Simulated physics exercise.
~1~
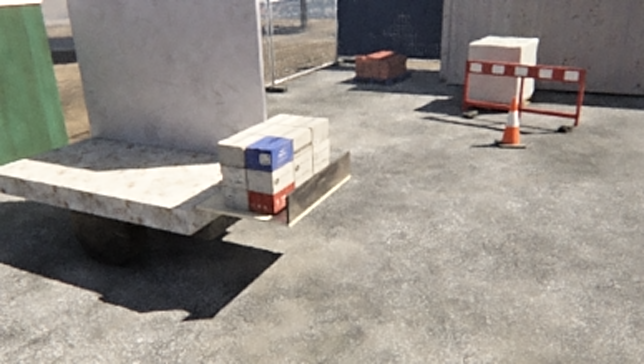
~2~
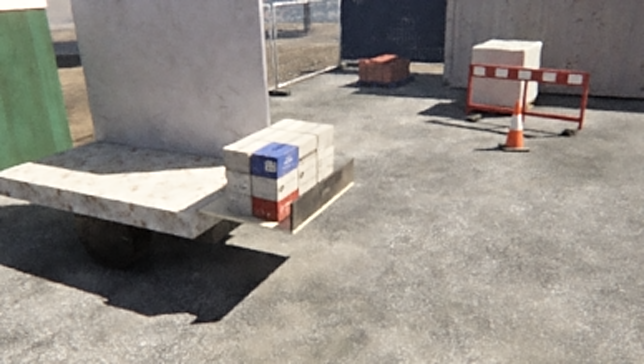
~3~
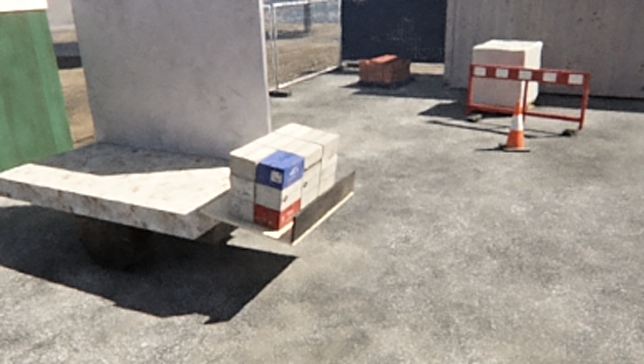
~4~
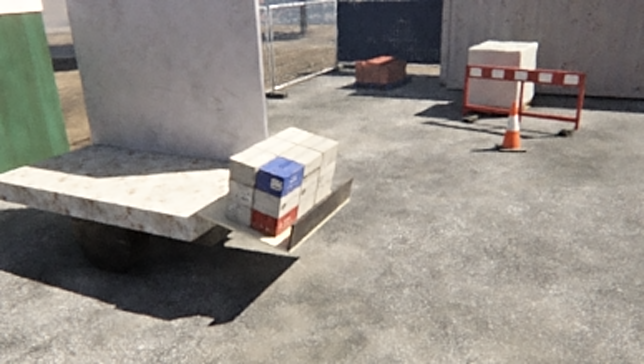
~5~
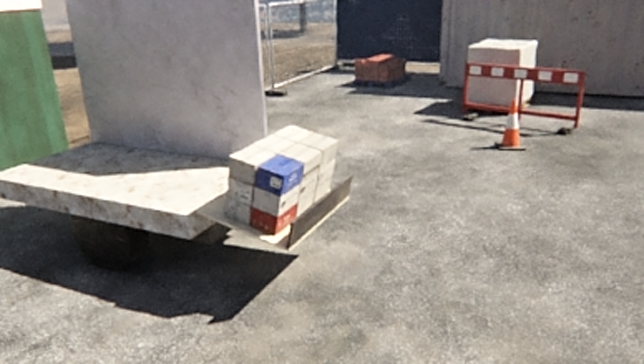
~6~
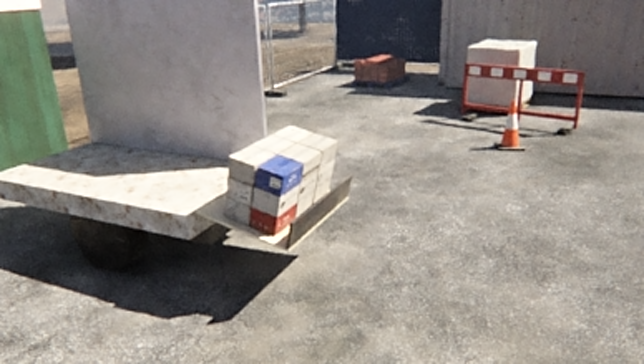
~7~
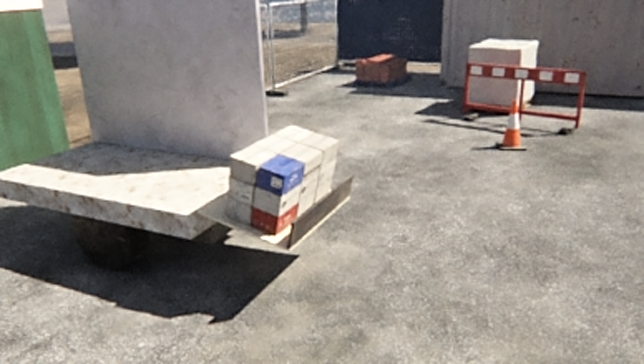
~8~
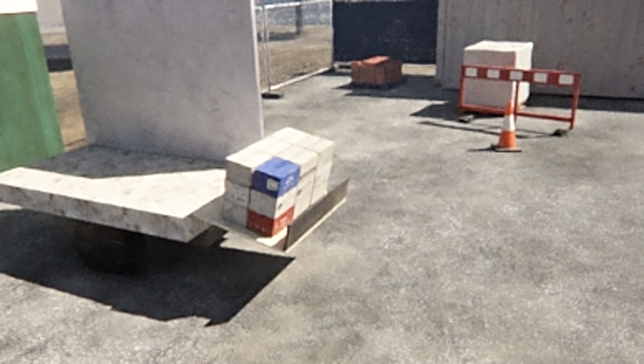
A block of pale parcels, with a blue one above a red one at its near corner, sits on a small platform at the end of a flat, light grey bed. The slightly swaying view looks down on a sunlit paved yard, with a green panel at the left and a red and white barrier, an orange cone and a pale block at the upper right. The platform begins to dip, tilting gently down. The parcels lean with it, keeping together as a stack. The tilt then stops, and every parcel stays aboard, the blue one still above the red.
